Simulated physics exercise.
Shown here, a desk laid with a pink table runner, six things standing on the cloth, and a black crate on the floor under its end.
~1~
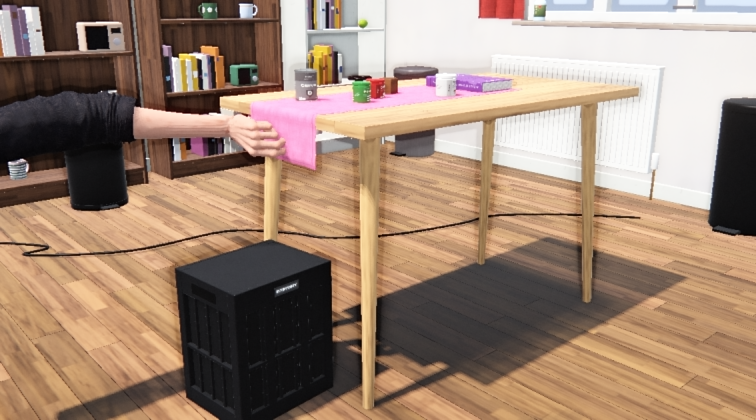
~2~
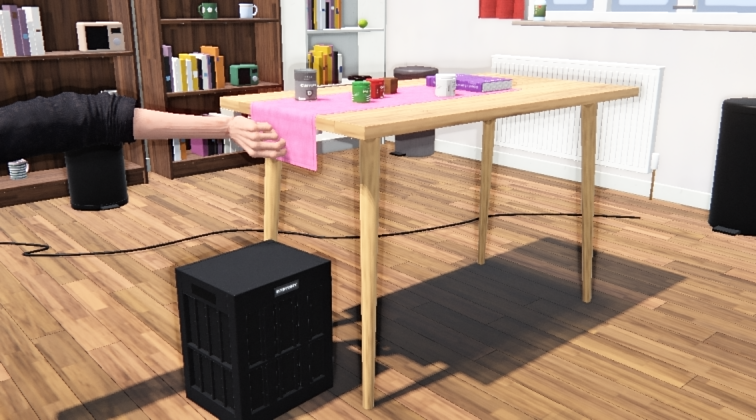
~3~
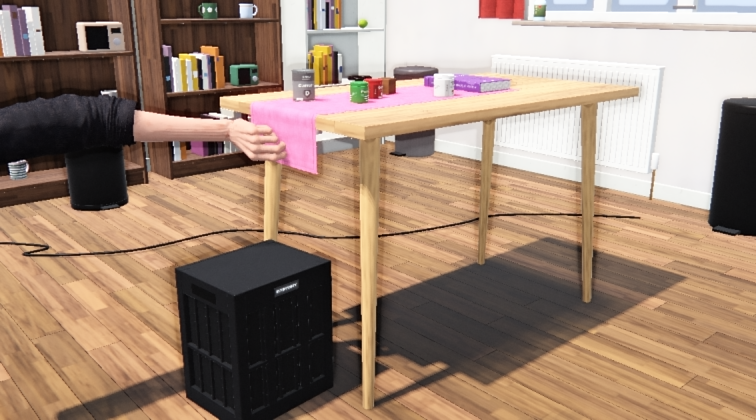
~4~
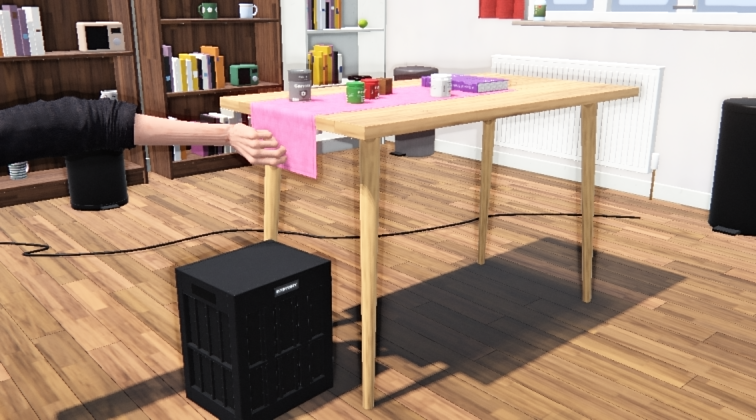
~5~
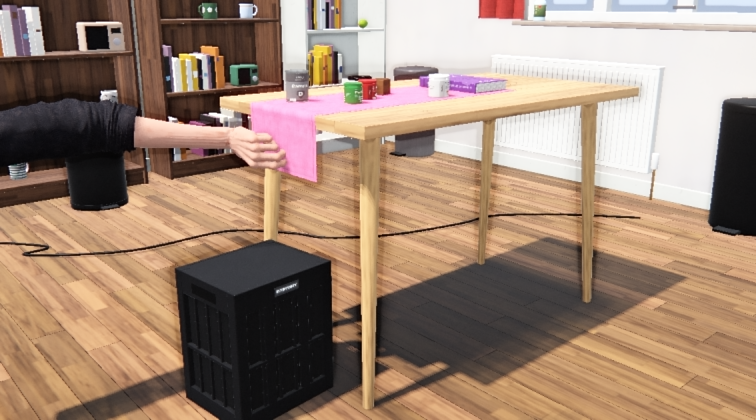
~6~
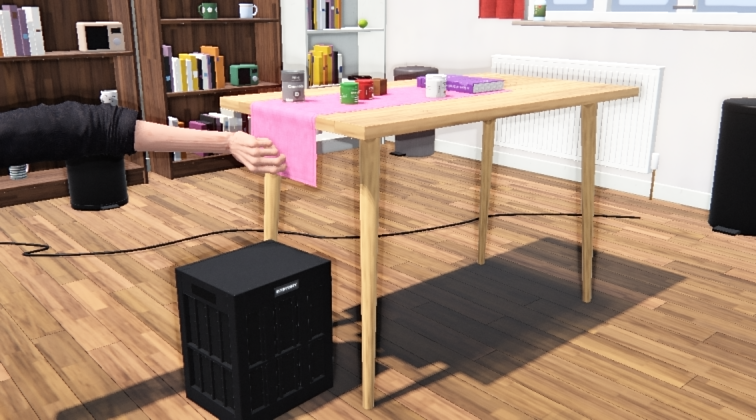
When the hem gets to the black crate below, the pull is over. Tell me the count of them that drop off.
Only two fail to stay up.
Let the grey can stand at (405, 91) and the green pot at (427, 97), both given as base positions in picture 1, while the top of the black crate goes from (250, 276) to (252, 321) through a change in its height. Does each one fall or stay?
Grey can stays, green pot stays.
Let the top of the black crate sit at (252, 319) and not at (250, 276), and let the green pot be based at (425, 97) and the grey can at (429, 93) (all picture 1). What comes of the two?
The green pot remains up; the grey can keeps its place on top.
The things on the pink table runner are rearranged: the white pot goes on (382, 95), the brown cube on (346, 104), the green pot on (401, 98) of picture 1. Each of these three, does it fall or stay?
White pot kept, brown cube dropped, green pot kept.
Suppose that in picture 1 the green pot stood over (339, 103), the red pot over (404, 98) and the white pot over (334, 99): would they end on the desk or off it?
Outcome: Green pot falls away, red pot stays aboard, white pot falls away.
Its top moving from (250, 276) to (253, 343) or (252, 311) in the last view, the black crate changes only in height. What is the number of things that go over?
It comes to 4 for the first height and 3 for the second.
A little later, hem near (283, 214); grey can gone.
Next, hem on the crate; grey can and green pot gone.
When it is over, hem on the crate; grey can and green pot gone. Over the edge go two.
